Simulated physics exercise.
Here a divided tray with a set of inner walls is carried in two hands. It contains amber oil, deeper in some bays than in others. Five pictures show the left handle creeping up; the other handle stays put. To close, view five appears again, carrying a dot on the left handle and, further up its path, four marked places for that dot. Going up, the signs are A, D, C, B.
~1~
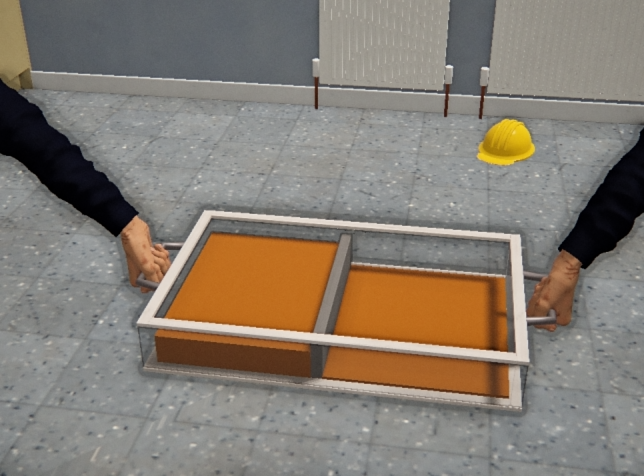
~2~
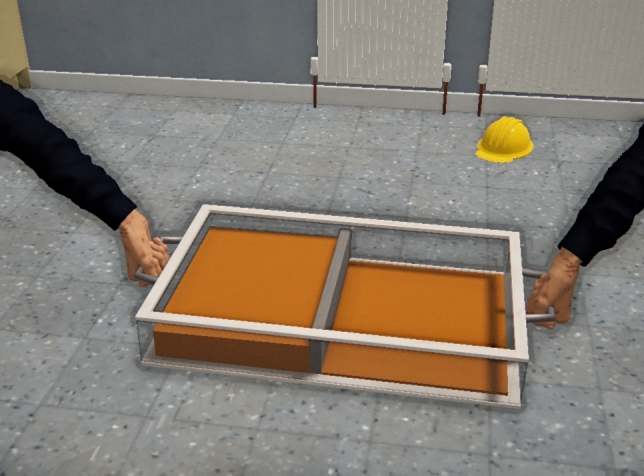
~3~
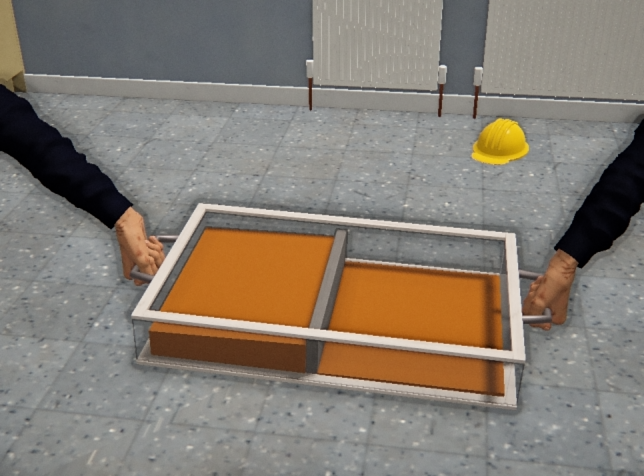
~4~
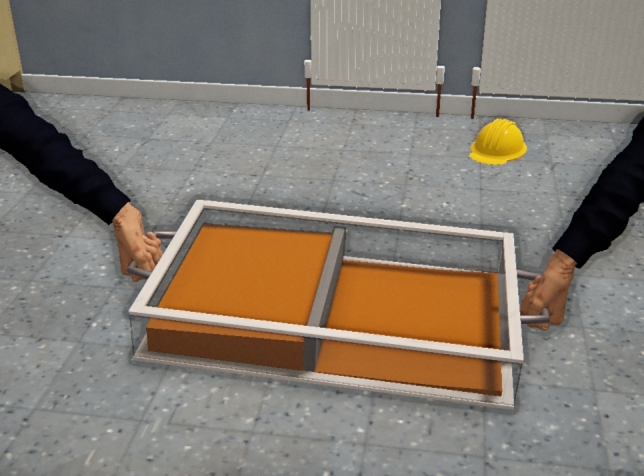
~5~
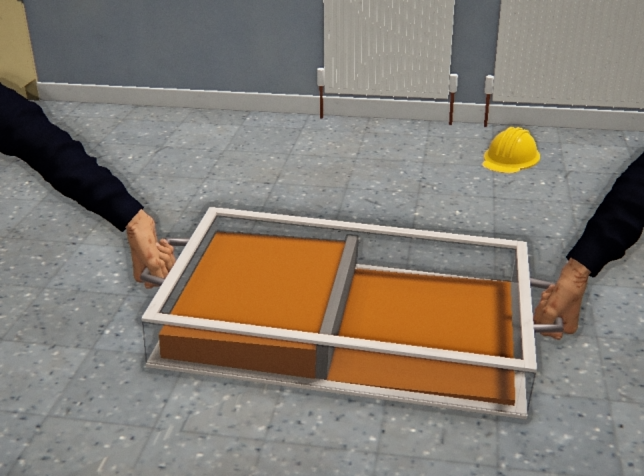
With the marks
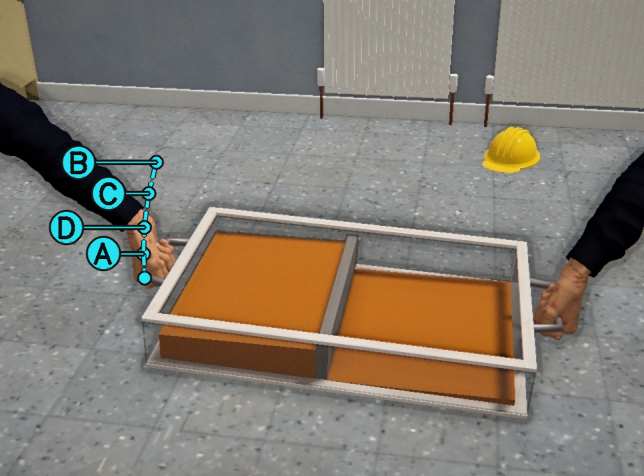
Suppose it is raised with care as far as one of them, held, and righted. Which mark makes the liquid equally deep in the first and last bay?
I would pick mark B.
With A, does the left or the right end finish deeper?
The left one.
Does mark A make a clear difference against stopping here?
No, it changes little.
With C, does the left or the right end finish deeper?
The left one.
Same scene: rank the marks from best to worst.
The order is B, C, D, A.
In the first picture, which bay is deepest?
It is the left one.
On the marked copy, A at (143, 253); B at (156, 162); C at (148, 193); D at (144, 227).
With A, the left end bay stands much deeper than the other; nothing spills.
With B, the two end bays stand about equally deep; nothing spills.
With C, the left end bay stands much deeper than the other; nothing spills.
With D, the left end bay stands much deeper than the other; nothing spills.
